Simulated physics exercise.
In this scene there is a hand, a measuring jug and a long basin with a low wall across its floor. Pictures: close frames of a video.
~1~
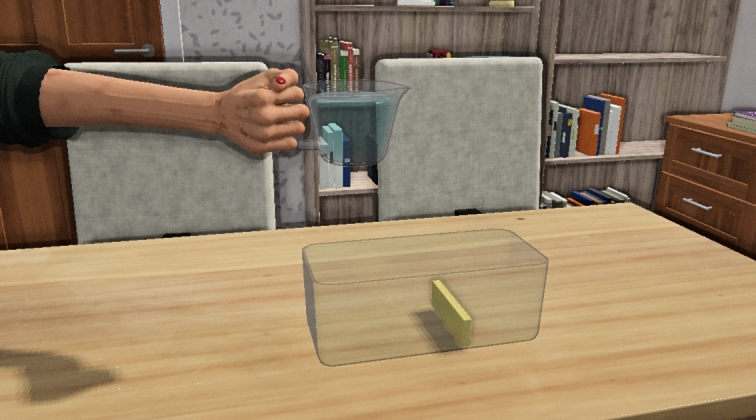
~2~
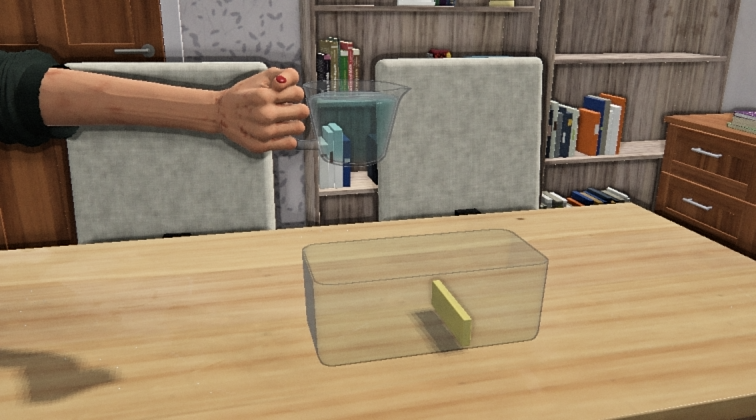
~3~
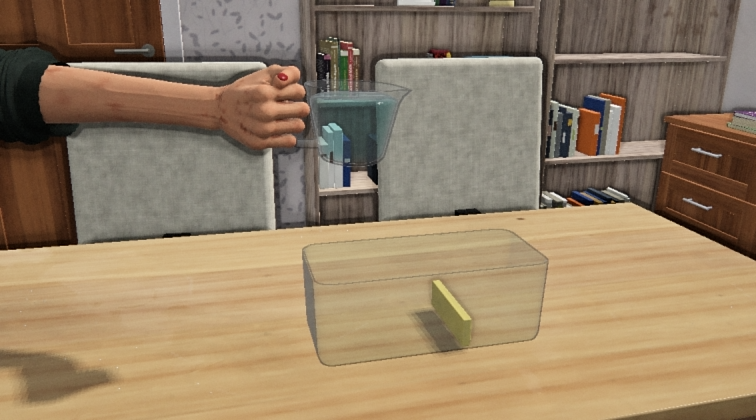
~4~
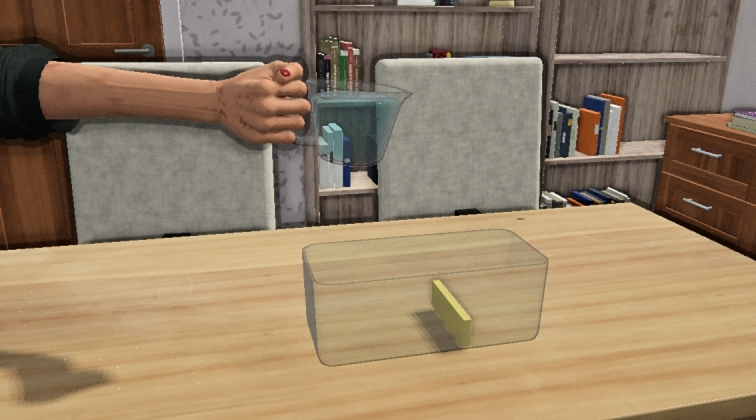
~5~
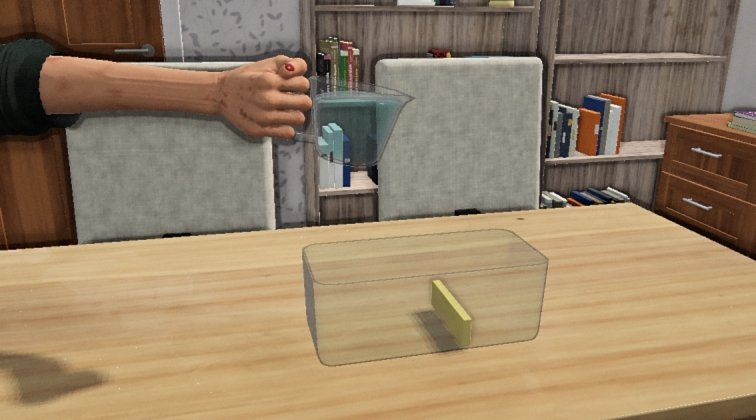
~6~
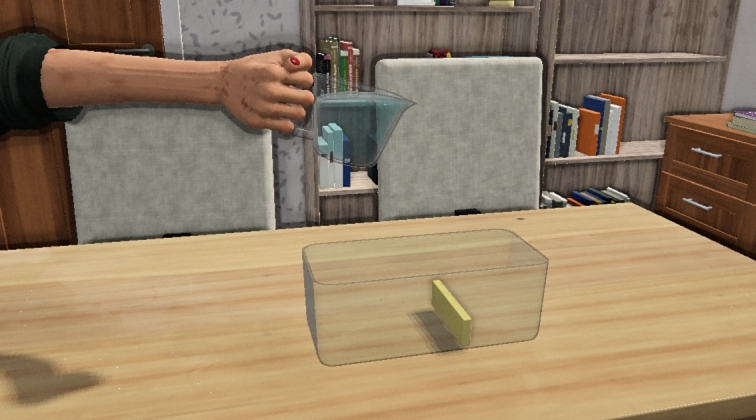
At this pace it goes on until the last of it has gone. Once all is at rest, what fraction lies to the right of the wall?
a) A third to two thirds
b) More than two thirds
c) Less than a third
Option a: A third to two thirds.
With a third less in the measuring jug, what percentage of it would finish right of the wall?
About 25 parts in a hundred, give or take.
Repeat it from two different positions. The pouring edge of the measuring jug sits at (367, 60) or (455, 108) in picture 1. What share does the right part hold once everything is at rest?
Roughly 5 per cent, then roughly 85 per cent.
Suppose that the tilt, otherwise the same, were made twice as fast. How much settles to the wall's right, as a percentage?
Near 35 %.
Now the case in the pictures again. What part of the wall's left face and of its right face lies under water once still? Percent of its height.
On the left it is 20 per cent, on the right 50.
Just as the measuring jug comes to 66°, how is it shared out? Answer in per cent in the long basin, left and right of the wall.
The left part gets 0 percent; the right part gets 10 percent.
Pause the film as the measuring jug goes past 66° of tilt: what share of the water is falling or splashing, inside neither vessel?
Roughly 30 percent.
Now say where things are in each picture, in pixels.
In the first frame, tilt 0°; pouring edge (411, 86); surface from (308, 98) to (396, 96); the long basin's rim runs from (308, 266) to (529, 246); the wall's top is at (451, 300).
In the second frame, tilt 1°; pouring edge (411, 87); surface from (308, 97) to (396, 96).
In the third frame, tilt 3°; pouring edge (412, 89); surface from (309, 97) to (396, 96).
In the fourth frame, tilt 6°; pouring edge (413, 92); surface from (311, 97) to (398, 97).
In the fifth frame, tilt 10°; pouring edge (415, 96); surface from (313, 98) to (402, 99).
In the sixth frame, tilt 15°; pouring edge (417, 102); surface from (315, 99) to (407, 99).
A moment on, the measuring jug is tipped part way and 60 per cent is still to pour, 2 is left of the wall and 9 right of it.
Next, the measuring jug is tipped on its side and 10 per cent is still to pour, 20 is left of the wall and 51 right of it.
Then the measuring jug is tipped on its side and 0 per cent is still to pour, 43 is left of the wall and 54 right of it.
Later the measuring jug is tipped on its side and 0 per cent is still to pour, 43 is left of the wall and 55 right of it.
In the end 43 per cent lies left of the wall, 55 right of it and 2 outside.
